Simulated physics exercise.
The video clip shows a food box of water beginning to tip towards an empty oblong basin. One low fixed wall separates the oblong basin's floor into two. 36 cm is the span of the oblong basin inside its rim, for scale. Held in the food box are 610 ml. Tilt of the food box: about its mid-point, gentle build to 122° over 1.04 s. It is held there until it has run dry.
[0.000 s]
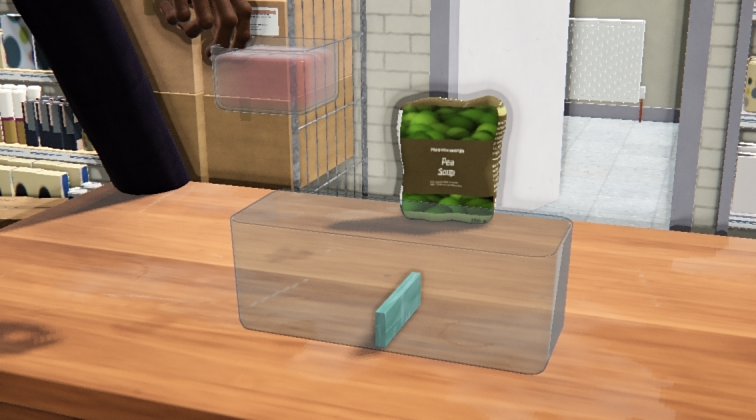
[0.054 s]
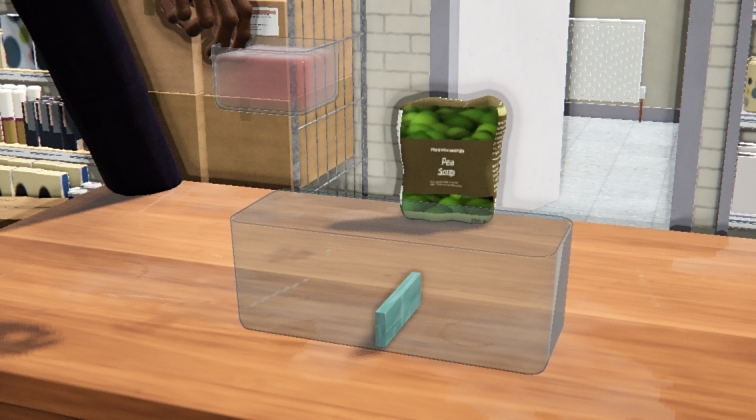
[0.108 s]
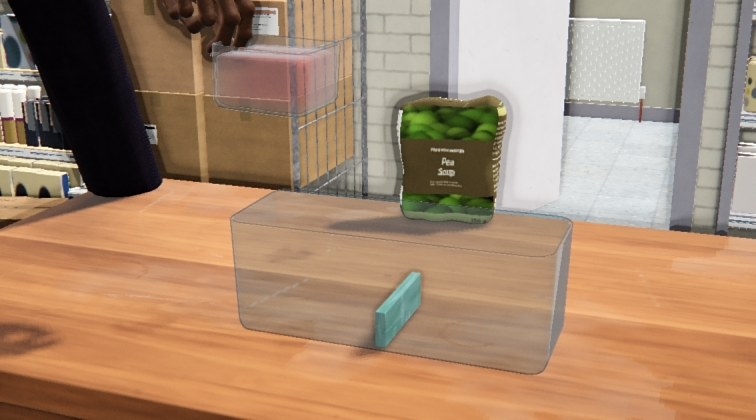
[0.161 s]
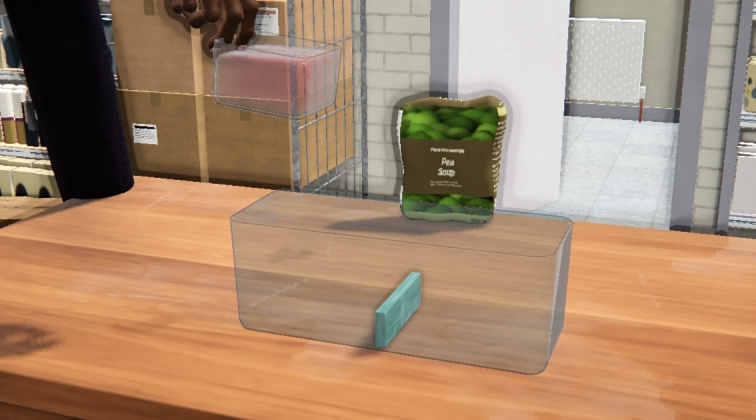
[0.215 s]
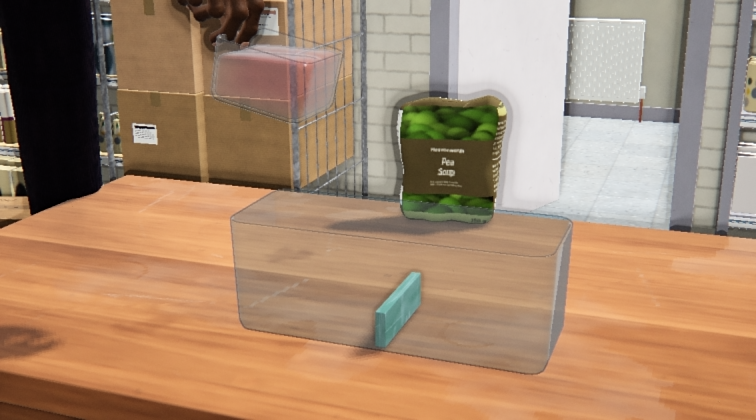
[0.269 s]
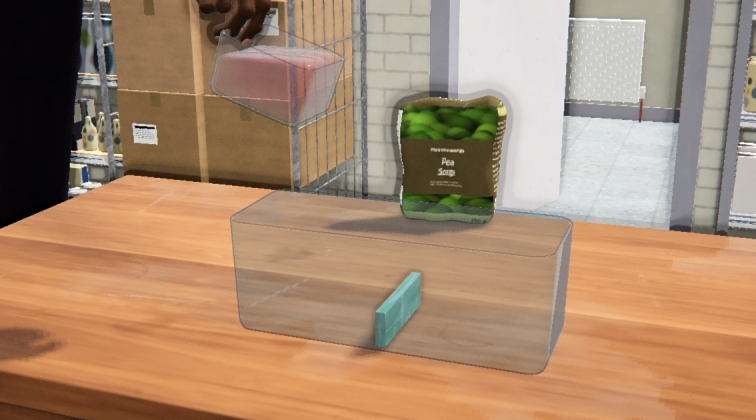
The footage shows a dark hand above a clear container of pinkish liquid, which gradually tilts to the right, while an empty transparent basin, a small teal block and a pea soup package stay still on the wooden counter.
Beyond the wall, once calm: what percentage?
48 out of 100.
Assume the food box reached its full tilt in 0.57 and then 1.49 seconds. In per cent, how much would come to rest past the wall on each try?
Around 25 per cent first, around 50 per cent next.
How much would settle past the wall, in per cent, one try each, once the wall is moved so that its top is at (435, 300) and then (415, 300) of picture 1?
Around 10 and 20 percent, in that order.
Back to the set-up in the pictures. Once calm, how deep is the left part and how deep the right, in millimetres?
On the left it stands about 14 mm, on the right about 14 mm.
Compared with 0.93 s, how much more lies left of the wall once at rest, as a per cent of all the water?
Difference: Approx. 8 %.
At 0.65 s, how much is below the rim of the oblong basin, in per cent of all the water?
Roughly 26 per cent.
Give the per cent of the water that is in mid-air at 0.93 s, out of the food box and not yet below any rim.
Estimate: Around 7 per cent.
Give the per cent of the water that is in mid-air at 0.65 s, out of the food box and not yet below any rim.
42 %.
By 0.65 s the tilt is 84° and 32 per cent is still to pour, 12 is left of the wall and 14 right of it.
By 0.93 s the tilt is 119° and 2 per cent is still to pour, 43 is left of the wall and 47 right of it.
By 1.22 s the tilt is 122° and 0 per cent is still to pour, 51 is left of the wall and 48 right of it.
By 1.54 s the tilt is 122° and 0 per cent is still to pour, 51 is left of the wall and 48 right of it.
At rest 51 per cent lies left of the wall, 48 right of it and 1 outside.
